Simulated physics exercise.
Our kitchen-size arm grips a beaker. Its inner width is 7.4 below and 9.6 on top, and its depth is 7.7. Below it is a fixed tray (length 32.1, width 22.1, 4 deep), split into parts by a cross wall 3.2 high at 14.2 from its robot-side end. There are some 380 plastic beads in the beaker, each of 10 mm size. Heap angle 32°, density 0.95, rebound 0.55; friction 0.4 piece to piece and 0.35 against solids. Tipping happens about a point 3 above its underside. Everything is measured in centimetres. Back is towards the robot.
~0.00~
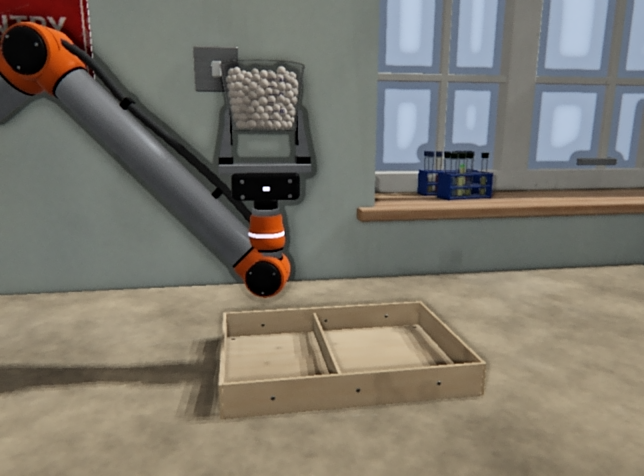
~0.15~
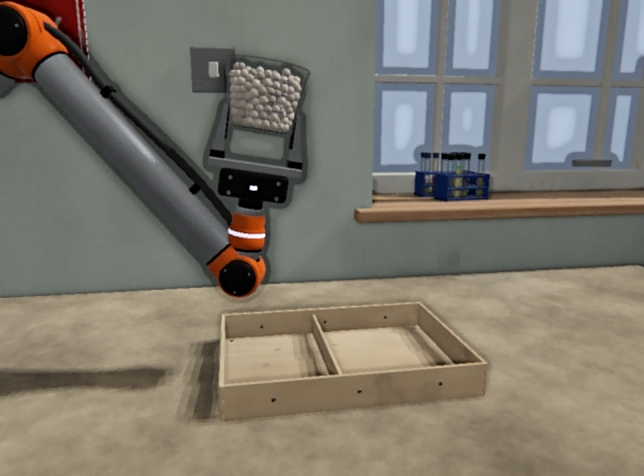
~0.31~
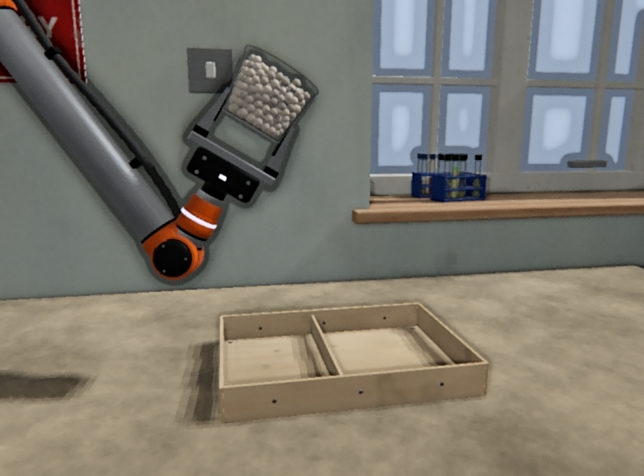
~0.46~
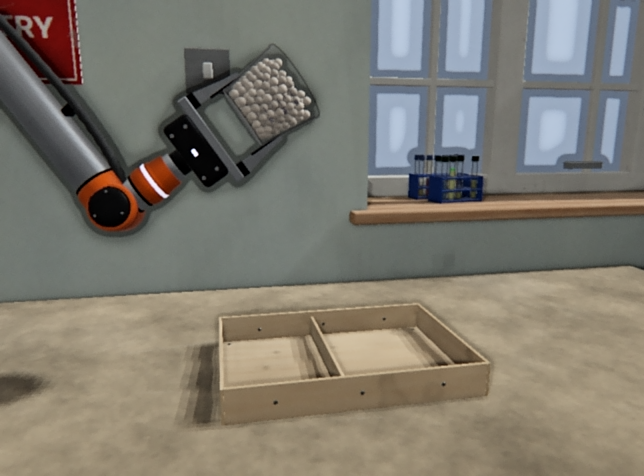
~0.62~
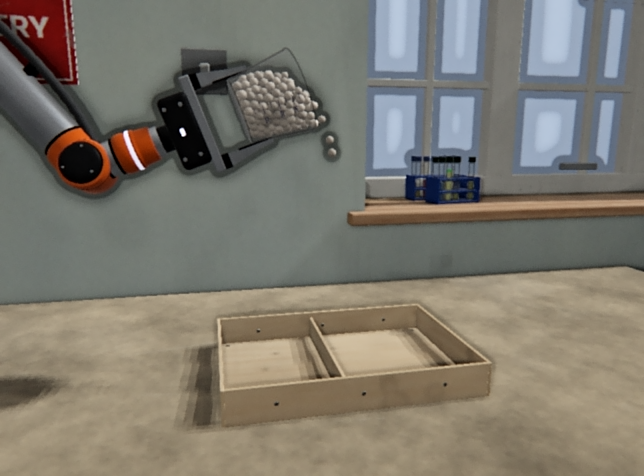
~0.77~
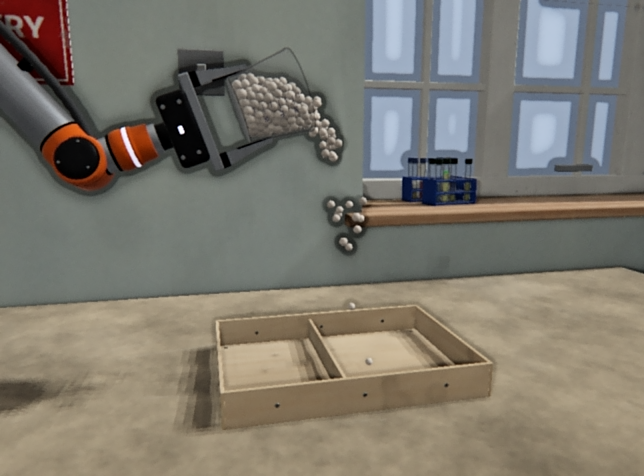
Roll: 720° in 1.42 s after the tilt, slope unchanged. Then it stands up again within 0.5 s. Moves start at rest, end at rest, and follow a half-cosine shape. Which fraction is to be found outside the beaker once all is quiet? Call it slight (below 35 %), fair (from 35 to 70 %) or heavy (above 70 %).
I would call it fair, from 35 to 70 %.
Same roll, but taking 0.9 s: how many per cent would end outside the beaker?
That would give near 45 in a hundred.
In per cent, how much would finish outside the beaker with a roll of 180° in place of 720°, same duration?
Then about 45 per cent.
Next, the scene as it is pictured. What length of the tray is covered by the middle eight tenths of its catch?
That stretch is around 14 cm long.
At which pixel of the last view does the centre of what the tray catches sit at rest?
Middle: Close to (390, 354).
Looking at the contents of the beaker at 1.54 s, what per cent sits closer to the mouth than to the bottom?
Close to 40 per cent lies in the mouth half.
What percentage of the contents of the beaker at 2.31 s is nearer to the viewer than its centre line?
That comes to around 35 per cent.
After 1.54 s, tipped 71°, highest piece 39 above the table; 228 in the beaker, 96 in the far-side part, 5 on the table or floor, 3 in the robot-side part, 43 in flight or on a rim.
After 2.31 s, tipped 62°, highest piece 37 above the table; 183 in the far-side part, 160 in the beaker, 13 on the table or floor, 10 in the robot-side part, 9 in flight or on a rim.
After 2.89 s, upright, highest piece 40 above the table; 189 in the far-side part, 160 in the beaker, 15 on the table or floor, 11 in the robot-side part.
After 3.59 s, upright, highest piece 40 above the table; 189 in the far-side part, 160 in the beaker, 15 on the table or floor, 11 in the robot-side part.
In the end, 189 in the far-side part, 160 in the beaker, 15 on the table or floor, 11 in the robot-side part. That is 57 % outside the beaker.
